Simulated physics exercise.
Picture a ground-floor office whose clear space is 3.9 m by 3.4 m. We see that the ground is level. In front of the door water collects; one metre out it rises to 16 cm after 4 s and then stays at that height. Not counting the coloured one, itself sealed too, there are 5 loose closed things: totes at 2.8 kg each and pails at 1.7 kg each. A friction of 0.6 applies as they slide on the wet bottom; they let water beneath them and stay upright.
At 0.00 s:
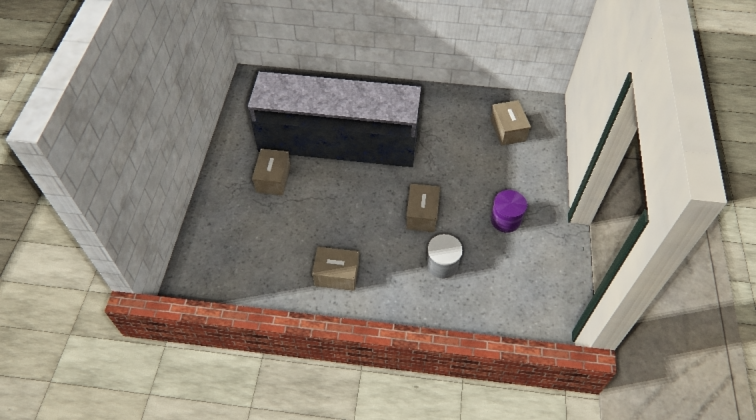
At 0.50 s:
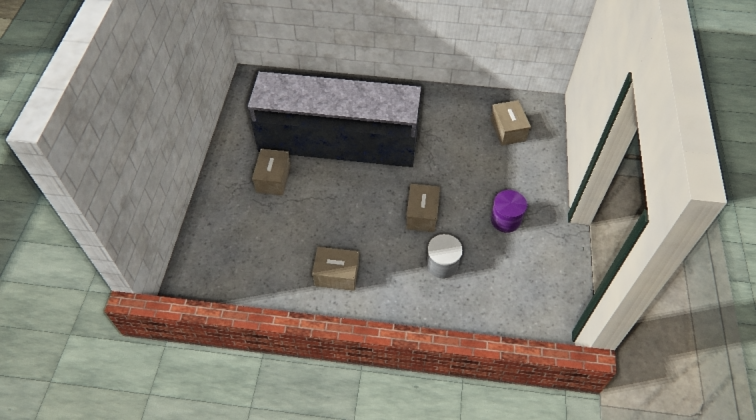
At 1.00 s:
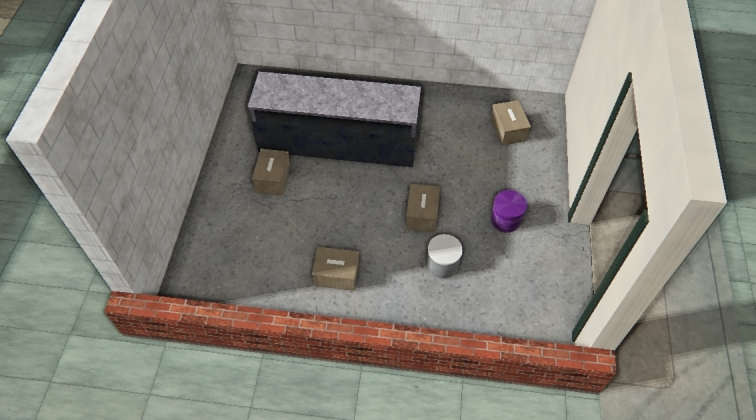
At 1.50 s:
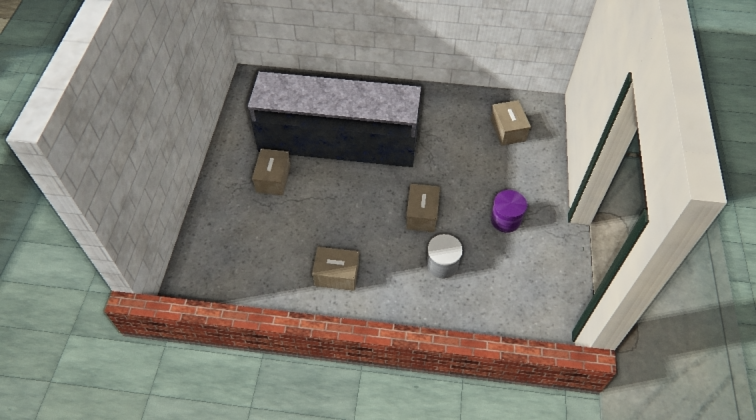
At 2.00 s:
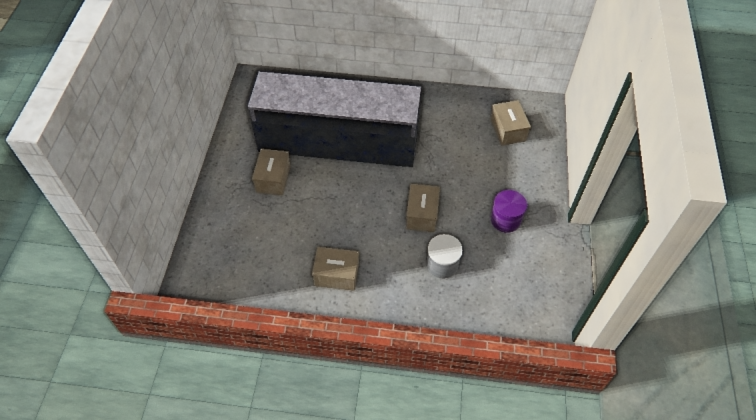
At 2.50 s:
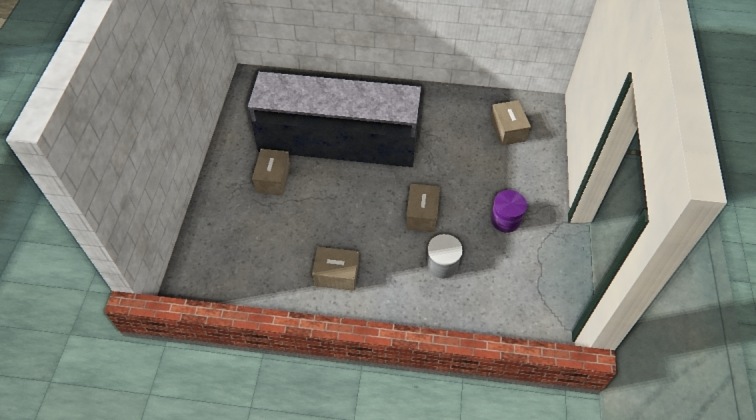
In a small walled room seen from above, cardboard boxes, a pale round container and a purple one stay still near a dark counter as the paving outside turns greenish and a thin wet patch appears inside the doorway at right.
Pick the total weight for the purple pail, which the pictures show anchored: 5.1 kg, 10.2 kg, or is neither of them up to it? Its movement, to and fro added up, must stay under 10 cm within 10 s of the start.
10.2 kg is needed.
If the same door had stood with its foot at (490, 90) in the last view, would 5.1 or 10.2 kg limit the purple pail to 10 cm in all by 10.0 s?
In that case only the higher weight holds it.
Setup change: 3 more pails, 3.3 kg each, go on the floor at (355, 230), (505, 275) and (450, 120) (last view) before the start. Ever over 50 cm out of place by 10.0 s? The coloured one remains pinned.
Answer by position: Outside the range; outside the range; inside the range.
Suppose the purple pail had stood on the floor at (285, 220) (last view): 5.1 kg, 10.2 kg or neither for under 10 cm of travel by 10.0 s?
Here only the heavier suffices.
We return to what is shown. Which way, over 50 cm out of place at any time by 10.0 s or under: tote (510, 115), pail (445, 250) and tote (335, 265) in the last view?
Falls short; exceeds it; exceeds it.
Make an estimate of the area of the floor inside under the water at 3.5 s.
Wet: Near 1.5 m2.
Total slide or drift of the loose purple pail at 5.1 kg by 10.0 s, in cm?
Total path: Roughly 60 cm.
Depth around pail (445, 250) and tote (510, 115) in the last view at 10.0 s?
Roughly 5 and 4 cm.
After 3.5 s the purple pail would be 0 cm from its start with 5.1 kg and 0 cm from its start with 10.2 kg; 2 cm of water round it then.
After 4.5 s the purple pail would be 16 cm from its start with 5.1 kg and 0 cm from its start with 10.2 kg; 5 cm of water round it then.
After 7.0 s the purple pail would be 60 cm from its start with 5.1 kg and 0 cm from its start with 10.2 kg; 5 cm of water round it then.
After 10.0 s the purple pail would be 61 cm from its start with 5.1 kg and 0 cm from its start with 10.2 kg; 6 cm of water round it then.
